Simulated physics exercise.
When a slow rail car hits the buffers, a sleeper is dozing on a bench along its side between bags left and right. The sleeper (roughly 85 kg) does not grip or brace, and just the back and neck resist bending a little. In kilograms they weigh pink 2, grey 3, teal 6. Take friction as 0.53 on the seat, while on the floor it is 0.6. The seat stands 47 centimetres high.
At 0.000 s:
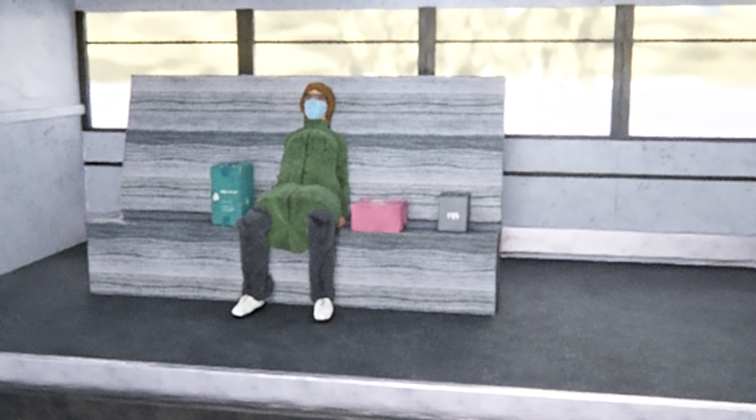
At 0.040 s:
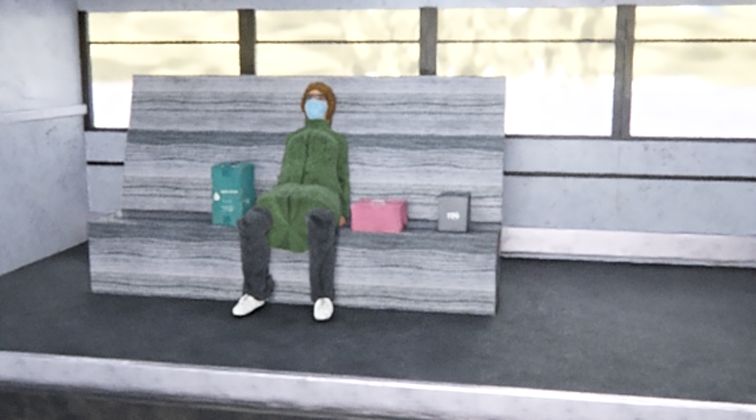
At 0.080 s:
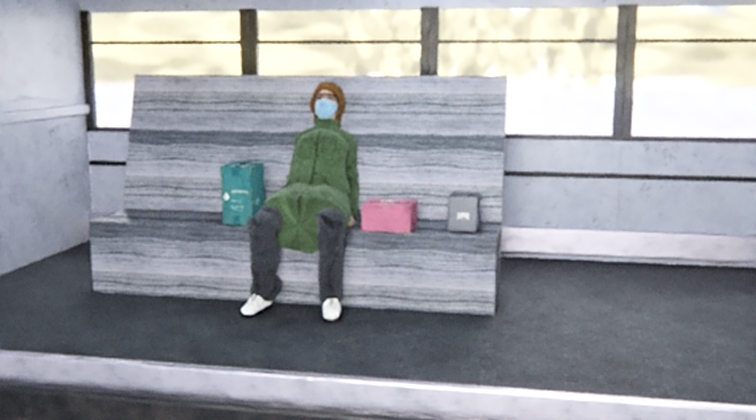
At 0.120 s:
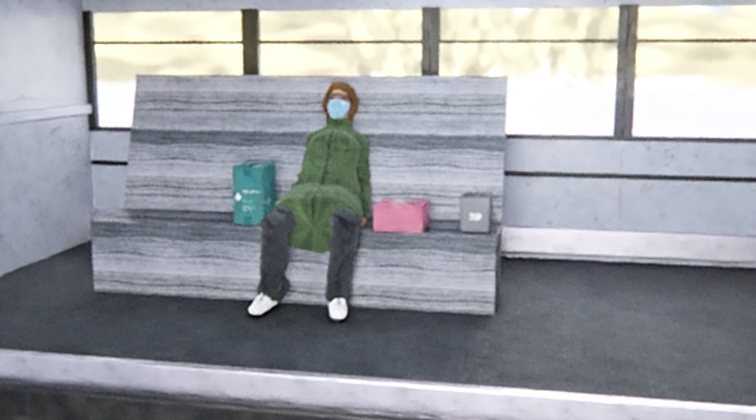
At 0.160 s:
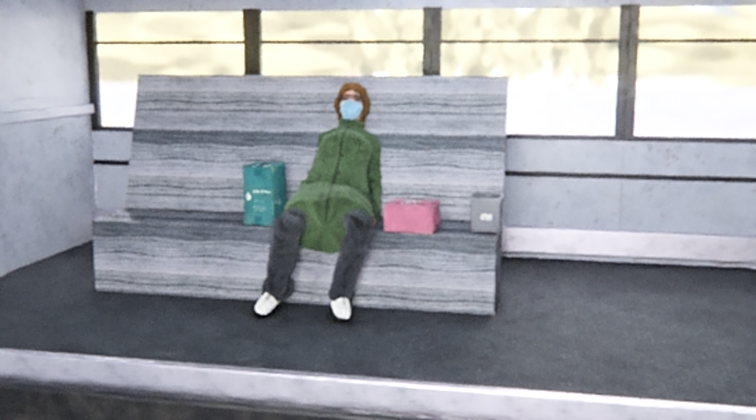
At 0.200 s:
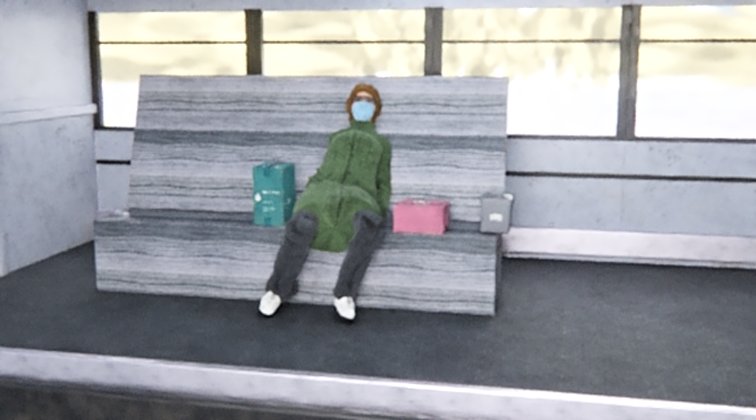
Masked person in a green coat sliding slowly right along a grey bench together with teal, pink and grey bags, feet trailing slightly.
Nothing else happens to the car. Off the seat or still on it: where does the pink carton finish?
Still on it.
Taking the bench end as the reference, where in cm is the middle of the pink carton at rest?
Short side, roughly 30 cm.
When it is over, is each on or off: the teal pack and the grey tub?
Result: Teal pack still aboard; grey tub gone.
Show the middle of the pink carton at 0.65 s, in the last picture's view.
You'd see it close to (449, 218) then.
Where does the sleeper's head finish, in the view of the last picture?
The head ends at about (458, 188).
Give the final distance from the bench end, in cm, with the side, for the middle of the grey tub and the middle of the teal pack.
The grey tub ends 40 cm past, and the teal pack ends 130 cm short.
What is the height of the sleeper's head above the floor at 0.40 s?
Some 110 cm up.
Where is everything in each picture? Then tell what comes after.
Pink carton (380, 215), teal pack (233, 194), in the first frame.
Pink carton (380, 215), teal pack (233, 193), in the second frame.
Pink carton (390, 215), teal pack (243, 193), in the third frame.
Pink carton (402, 215), teal pack (255, 193), in the fourth frame.
Pink carton (412, 216), teal pack (265, 193), in the fifth frame.
Pink carton (422, 216), teal pack (274, 194). Everything loose set off at about 2.1 m/s, in the sixth frame.
After 0.40 s the pink carton is 31 cm short of the bench end, tilted 0°, near (448, 217) in the last picture's view; the teal pack 126 cm short of the bench end, tilted 0°.
After 0.65 s the pink carton is 30 cm short of the bench end, tilted 0°, near (449, 218) in the last picture's view.
After 1.05 s the pink carton is 30 cm short of the bench end, tilted 0°, near (449, 218) in the last picture's view.
At rest, 2.7 s, pink carton stays on; grey tub drops off; teal pack stays on; sleeper's hips keep to the seat.
